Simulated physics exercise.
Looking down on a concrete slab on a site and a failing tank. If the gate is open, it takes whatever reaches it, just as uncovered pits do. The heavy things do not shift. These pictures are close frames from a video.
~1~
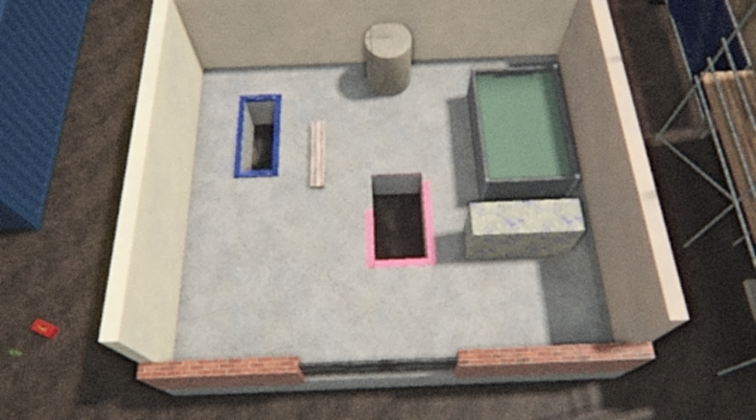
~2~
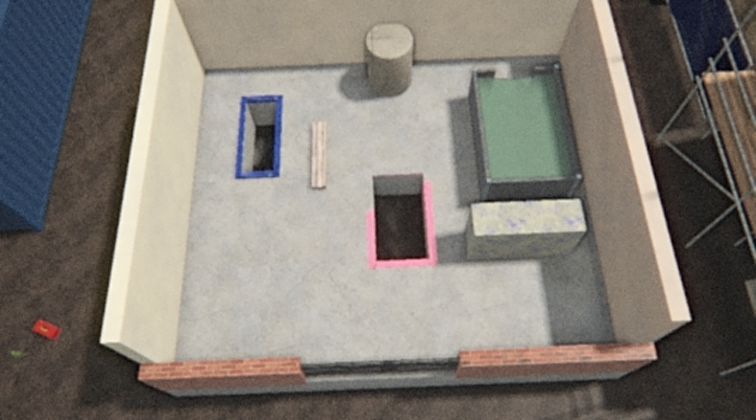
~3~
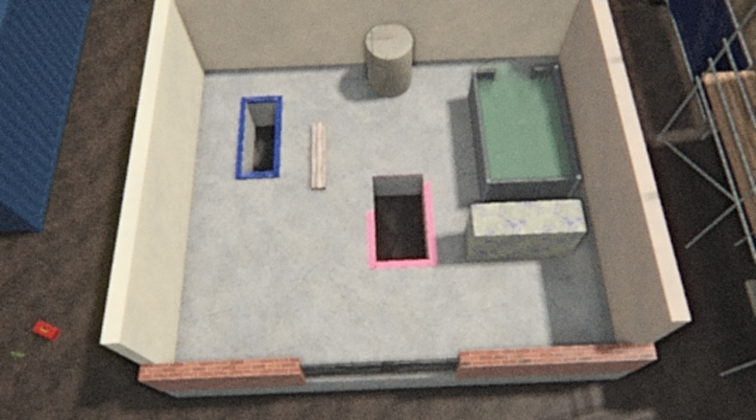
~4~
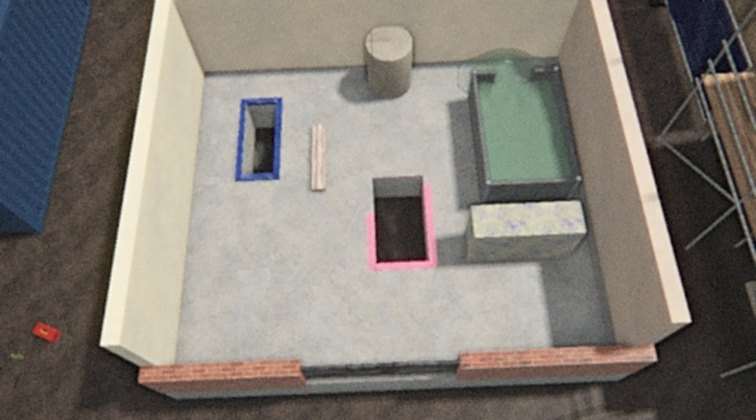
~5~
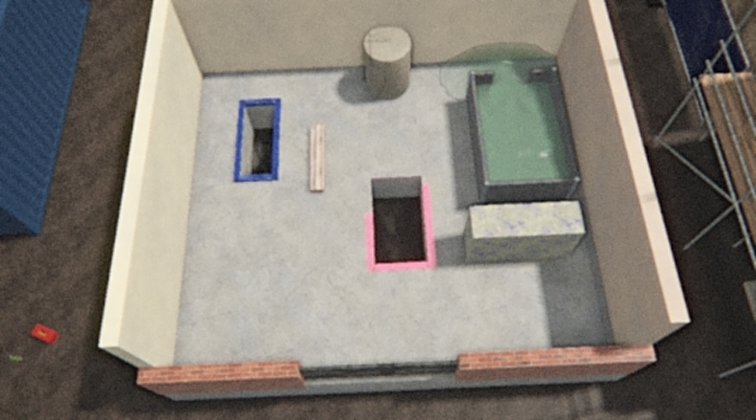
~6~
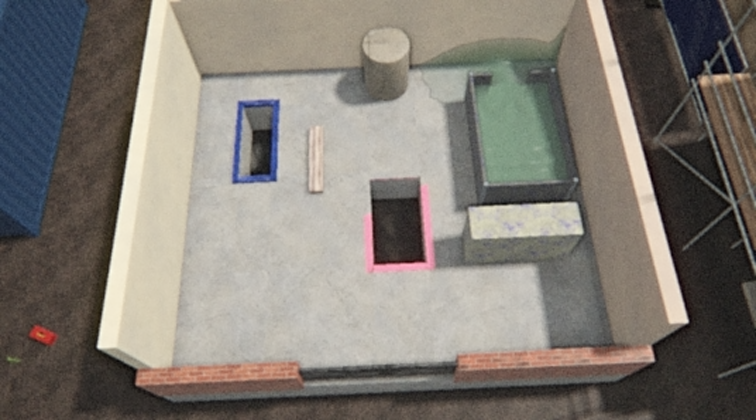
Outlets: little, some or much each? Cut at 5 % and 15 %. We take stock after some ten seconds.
The gate: Little. The blue pit: Little. The pink pit: Much.
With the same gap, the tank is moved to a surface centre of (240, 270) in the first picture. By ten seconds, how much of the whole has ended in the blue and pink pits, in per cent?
Tally in per cent - blue pit 40; pink pit 8.
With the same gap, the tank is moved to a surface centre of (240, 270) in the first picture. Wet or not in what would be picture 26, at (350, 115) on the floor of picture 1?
Soaked.
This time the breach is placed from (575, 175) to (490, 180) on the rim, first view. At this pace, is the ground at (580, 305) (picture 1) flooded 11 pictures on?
Check at the given point: Inundated.
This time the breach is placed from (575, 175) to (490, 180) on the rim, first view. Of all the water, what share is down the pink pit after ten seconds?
That would be pink at 40 percent.
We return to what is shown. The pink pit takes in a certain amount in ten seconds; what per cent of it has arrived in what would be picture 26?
Roughly 25 per cent.
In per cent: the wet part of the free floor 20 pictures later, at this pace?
Estimated share: Around 40 %.
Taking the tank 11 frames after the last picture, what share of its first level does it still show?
58 % or so.
A moment on, water covers 10 % of the floor; the gate 0 %, the blue pit 0 %, the pink pit 0 %.
Next, water covers 20 % of the floor; the gate 0 %, the blue pit 0 %, the pink pit 0 %.
Then, water covers 40 % of the floor; the gate 0 %, the blue pit 0 %, the pink pit 4 %.
Later, water covers 60 % of the floor; the gate 0 %, the blue pit 0 %, the pink pit 11 %.
In the end, water covers 80 % of the floor; the gate 0 %, the blue pit 0 %, the pink pit 19 %.
